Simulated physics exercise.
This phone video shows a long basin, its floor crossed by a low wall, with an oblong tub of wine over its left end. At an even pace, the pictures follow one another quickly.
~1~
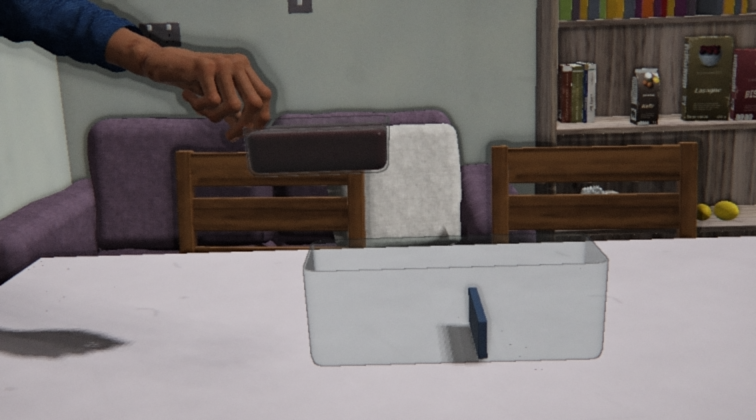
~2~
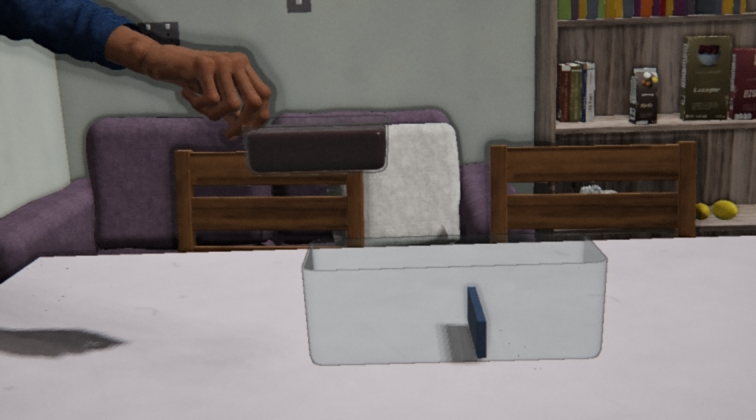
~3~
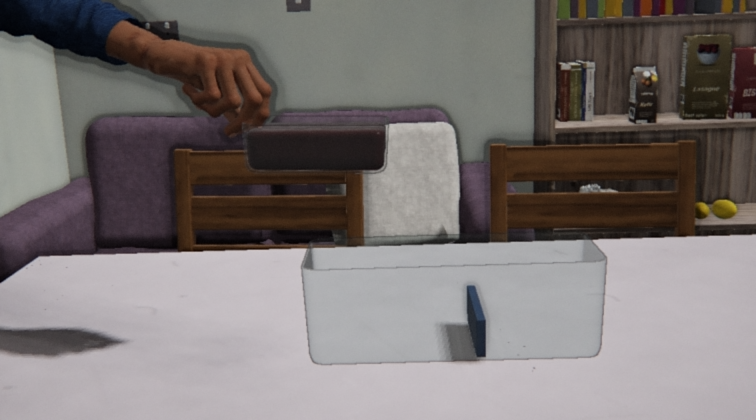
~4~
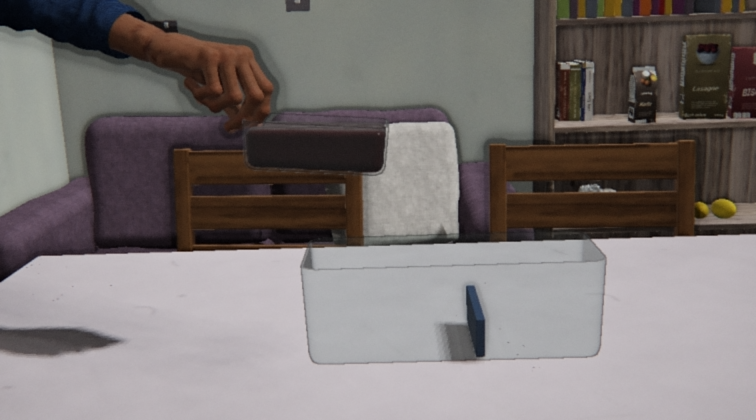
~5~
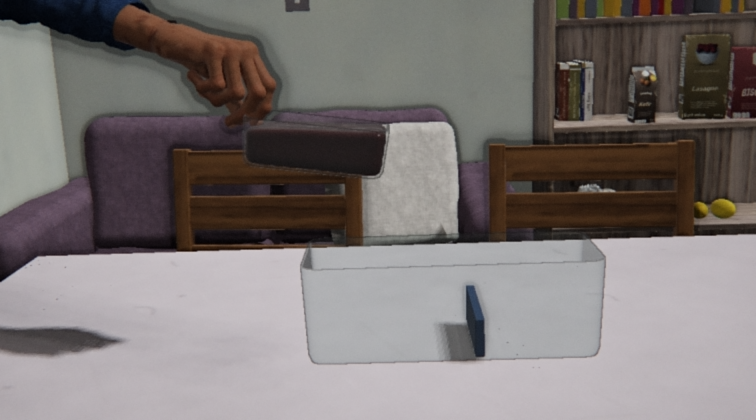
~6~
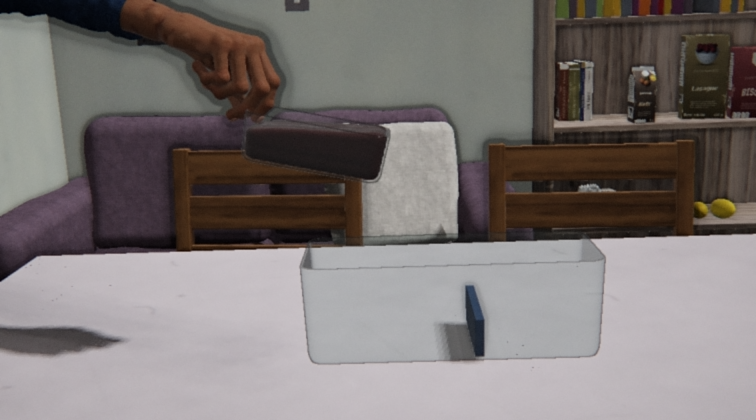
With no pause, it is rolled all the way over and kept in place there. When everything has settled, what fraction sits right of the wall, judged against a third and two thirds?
Most likely the amount right of the wall will not reach a third.
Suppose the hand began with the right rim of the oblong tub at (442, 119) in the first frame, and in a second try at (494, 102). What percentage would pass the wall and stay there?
Roughly 70 in a hundred the first time and 75 in a hundred the second.
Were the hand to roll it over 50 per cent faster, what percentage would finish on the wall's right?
It comes to about 5 per cent.
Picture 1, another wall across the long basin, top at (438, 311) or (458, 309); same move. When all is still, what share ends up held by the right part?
It would come to roughly 60 per cent the first time and roughly 45 per cent the second.
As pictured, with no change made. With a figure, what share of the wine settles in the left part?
85 %.
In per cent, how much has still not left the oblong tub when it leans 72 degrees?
20 in a hundred.
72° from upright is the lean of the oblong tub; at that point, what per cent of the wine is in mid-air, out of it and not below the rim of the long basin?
Close to 45 in a hundred.
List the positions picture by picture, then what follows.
In the first frame, it leans 0°; its right rim is at (388, 121); the wine meets the walls at (252, 131) and (387, 126); the long basin's rim runs from (308, 257) to (597, 248); the wall's top is at (477, 304).
In the second frame, it leans 1°; its right rim is at (388, 121); the wine meets the walls at (251, 130) and (386, 127).
In the third frame, it leans 2°; its right rim is at (388, 122); the wine meets the walls at (250, 129) and (386, 127).
In the fourth frame, it leans 5°; its right rim is at (388, 125); the wine meets the walls at (251, 127) and (386, 128).
In the fifth frame, it leans 8°; its right rim is at (388, 129); the wine meets the walls at (251, 126) and (387, 129).
In the sixth frame, it leans 12°; its right rim is at (389, 135); the wine meets the walls at (251, 126) and (388, 130).
A moment on, the oblong tub is tipped part way and 19 per cent is still to pour, 31 is left of the wall and 1 right of it.
Next, the oblong tub is tipped right over and 3 per cent is still to pour, 77 is left of the wall and 3 right of it.
Then the oblong tub is tipped right over and 0 per cent is still to pour, 86 is left of the wall and 3 right of it.
Later the oblong tub is tipped right over and 0 per cent is still to pour, 86 is left of the wall and 3 right of it.
At rest 86 per cent lies left of the wall, 3 right of it and 11 outside.
